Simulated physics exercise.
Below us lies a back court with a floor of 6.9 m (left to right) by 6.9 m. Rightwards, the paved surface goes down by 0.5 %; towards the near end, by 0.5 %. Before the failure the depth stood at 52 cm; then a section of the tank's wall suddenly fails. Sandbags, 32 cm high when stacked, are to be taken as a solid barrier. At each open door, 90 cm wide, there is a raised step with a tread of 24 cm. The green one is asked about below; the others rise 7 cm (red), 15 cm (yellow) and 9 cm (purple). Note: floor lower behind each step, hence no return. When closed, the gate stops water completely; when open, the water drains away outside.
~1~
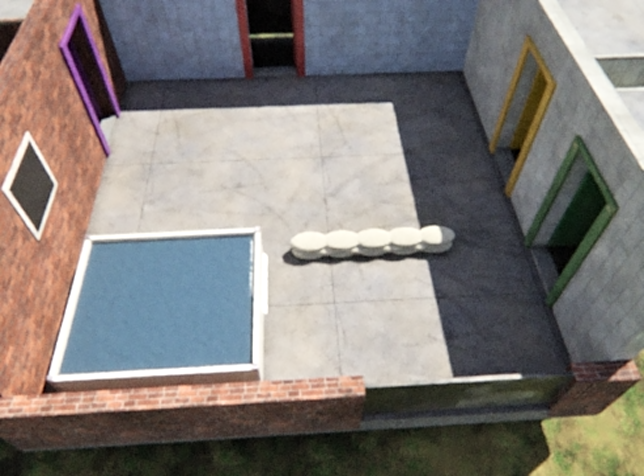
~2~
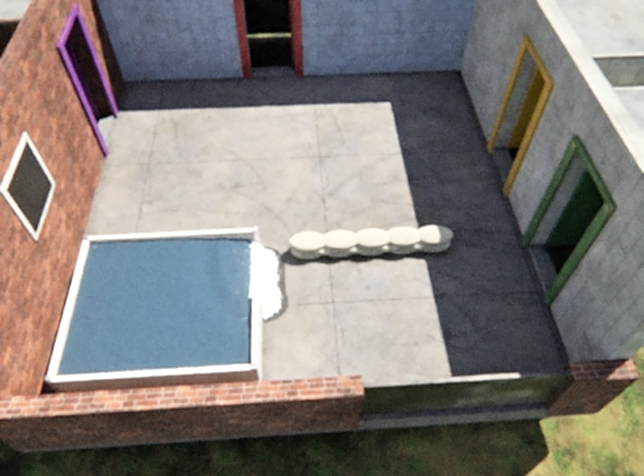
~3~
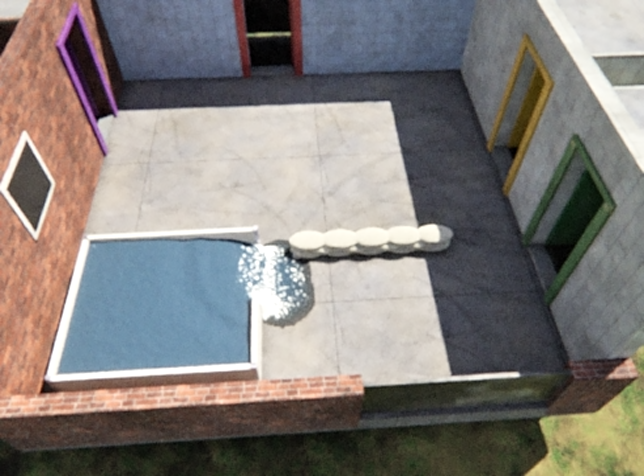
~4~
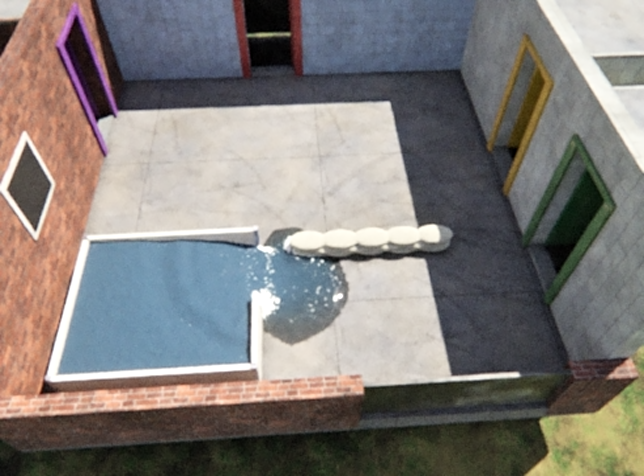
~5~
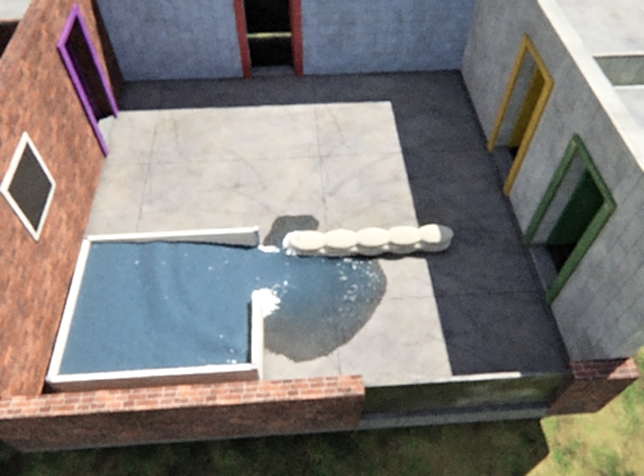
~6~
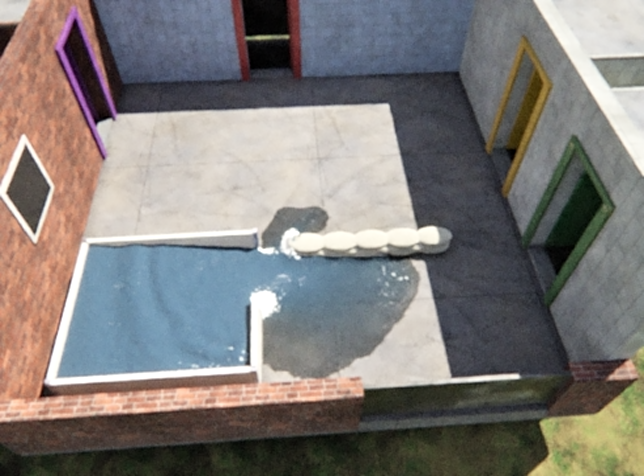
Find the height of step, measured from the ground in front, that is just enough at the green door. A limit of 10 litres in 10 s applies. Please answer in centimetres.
Roughly 22 cm is just enough.
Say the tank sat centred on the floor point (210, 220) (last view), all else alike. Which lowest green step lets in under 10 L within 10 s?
I'd put it at close to 8.5 cm.
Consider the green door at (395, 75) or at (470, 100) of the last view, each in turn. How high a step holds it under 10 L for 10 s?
First place around 8.5 cm, second around 8.0 cm.
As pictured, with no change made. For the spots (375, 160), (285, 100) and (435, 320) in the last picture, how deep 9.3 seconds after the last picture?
Taking the spots in order: About 3, 5 and 8 centimetres.
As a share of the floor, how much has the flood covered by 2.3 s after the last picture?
Wet share: Near 40 %.
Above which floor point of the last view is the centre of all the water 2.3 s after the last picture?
The water's centre is at about (271, 304).
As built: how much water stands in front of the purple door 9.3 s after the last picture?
Some 1.5 centimetres.
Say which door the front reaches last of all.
Last in order comes the purple door.
Then, 0.7 s after the last picture water covers 20 % of the floor, deepest (40 cm) near (292, 257); 8 cm at the green door, 0 litres in over its 9 cm step.
Then, 2.3 s after the last picture water covers 40 % of the floor, deepest (31 cm) near (559, 376); 22 cm at the green door, 109 litres in over its 9 cm step.
Then, 9.3 s after the last picture water covers 75 % of the floor, deepest (12 cm) near (549, 315); 11 cm at the green door, 268 litres in over its 9 cm step.
At the green door as built, the water peaked near 22 cm, 2.7 s after the last picture.
Run again over the same 10 s with other heights there, 34 litres in over 18.5 cm, 2 litres over 24.5 cm. The limit of 10 litres is kept from about 22 cm up.
